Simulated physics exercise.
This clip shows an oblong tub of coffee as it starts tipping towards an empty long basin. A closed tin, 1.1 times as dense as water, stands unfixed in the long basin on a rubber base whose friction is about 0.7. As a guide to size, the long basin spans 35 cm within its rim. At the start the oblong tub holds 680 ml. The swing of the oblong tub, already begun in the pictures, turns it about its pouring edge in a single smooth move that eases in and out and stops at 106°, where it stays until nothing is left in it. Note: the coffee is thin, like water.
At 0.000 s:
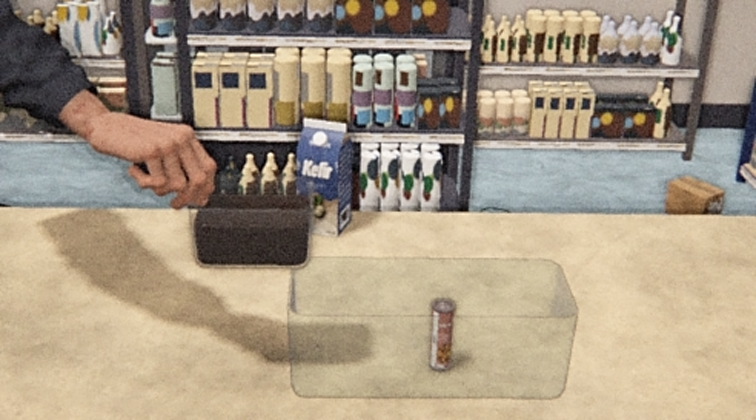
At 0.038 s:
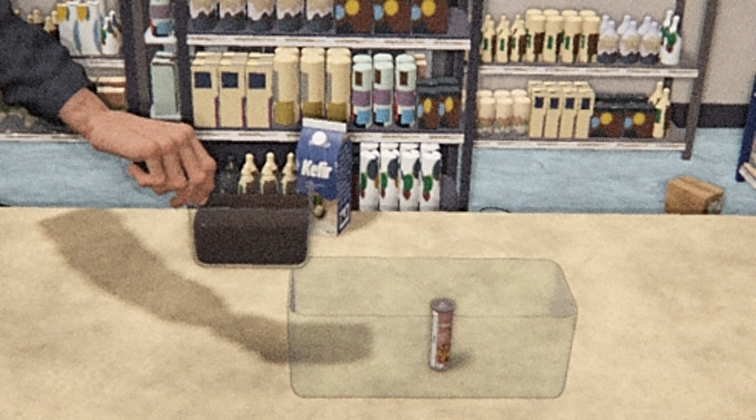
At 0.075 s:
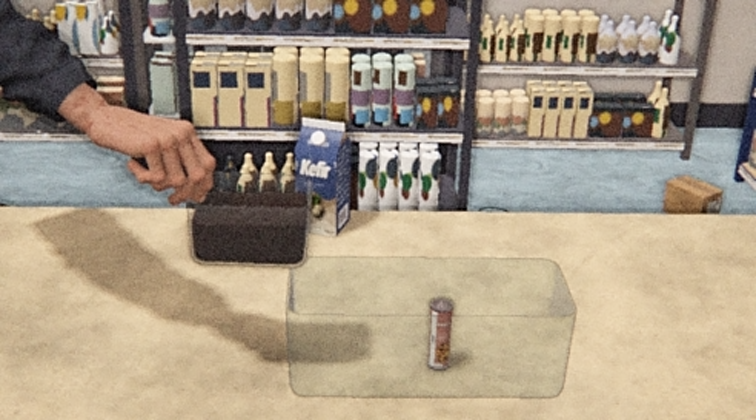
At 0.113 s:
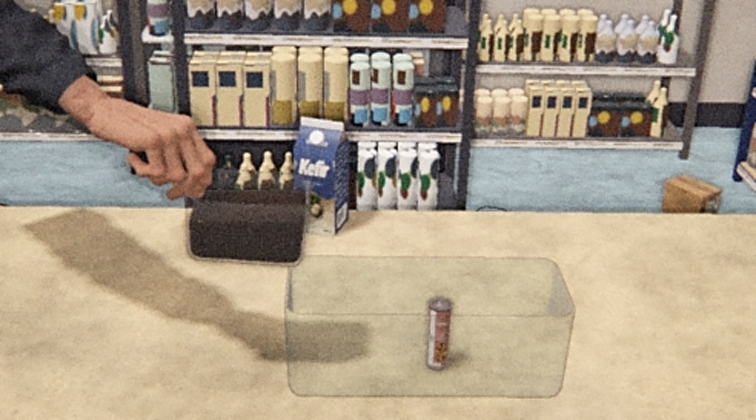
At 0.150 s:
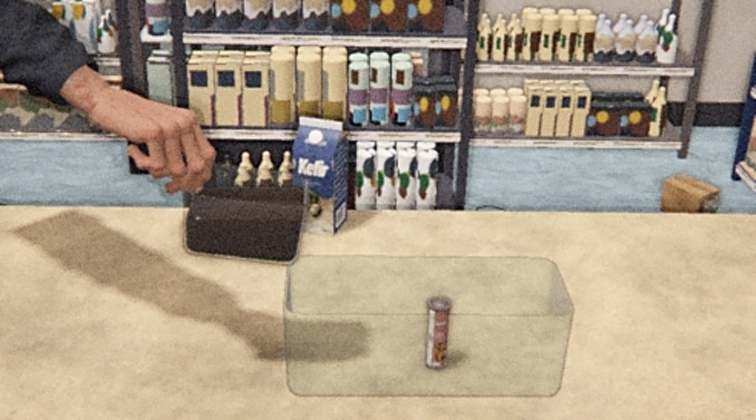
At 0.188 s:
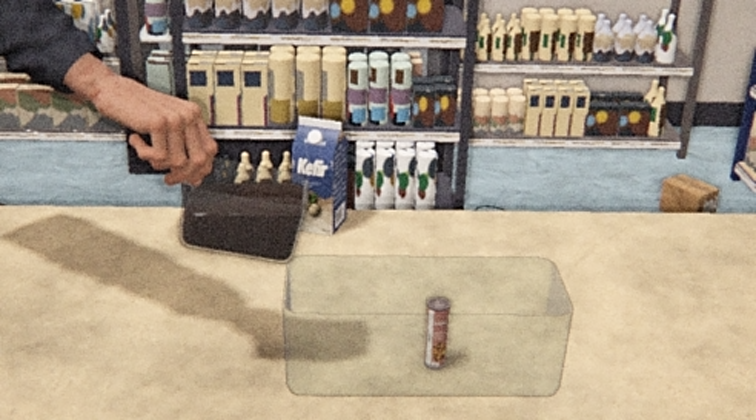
A hand tilts a tub of dark coffee slightly rightward beside a clear basin holding a tin.
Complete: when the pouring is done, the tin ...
... has gone over.
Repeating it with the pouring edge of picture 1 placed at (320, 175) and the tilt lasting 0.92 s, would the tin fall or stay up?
Then the tin comes down.
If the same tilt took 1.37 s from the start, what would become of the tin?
Outcome - the tin remains standing.
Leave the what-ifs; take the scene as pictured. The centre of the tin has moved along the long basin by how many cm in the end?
The tin's middle ends up about 8.0 cm along the basin.
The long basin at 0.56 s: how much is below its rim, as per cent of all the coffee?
About 2 per cent.
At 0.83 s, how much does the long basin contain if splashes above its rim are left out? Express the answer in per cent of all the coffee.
Roughly 70 %.
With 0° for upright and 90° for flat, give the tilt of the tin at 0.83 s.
About 0°.
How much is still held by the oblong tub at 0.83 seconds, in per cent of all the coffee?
Close to 10 percent of the total.
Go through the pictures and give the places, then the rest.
In the first picture, it leans 0°; its right rim is at (312, 194); the coffee meets the walls at (198, 207) and (310, 208); the long basin's rim runs from (291, 286) to (568, 289); the tin's top is at (443, 308).
In the second picture, it leans 0°; its right rim is at (312, 194); the coffee meets the walls at (196, 207) and (309, 208).
In the third picture, it leans 2°; its right rim is at (311, 194); the coffee meets the walls at (195, 205) and (308, 206).
In the fourth picture, it leans 4°; its right rim is at (309, 193); the coffee meets the walls at (193, 204) and (306, 203).
In the fifth picture, it leans 7°; its right rim is at (308, 193); the coffee meets the walls at (190, 200) and (305, 200).
In the sixth picture, it leans 11°; its right rim is at (307, 193); the coffee meets the walls at (188, 196) and (303, 197).
Then, 0.56 s in, the tilt is 70° and 67 per cent is still to pour; the tin stands where it began.
Then, 0.83 s in, the tilt is 103° and 10 per cent is still to pour; the tin stands 1 cm from where it began.
Then, 1.11 s in, the tilt is 106° and 0 per cent is still to pour; the tin lies on its side.
Then, 1.42 s in, the tilt is 106° and 0 per cent is still to pour; the tin lies on its side.
Finally, the tin lies on its side.
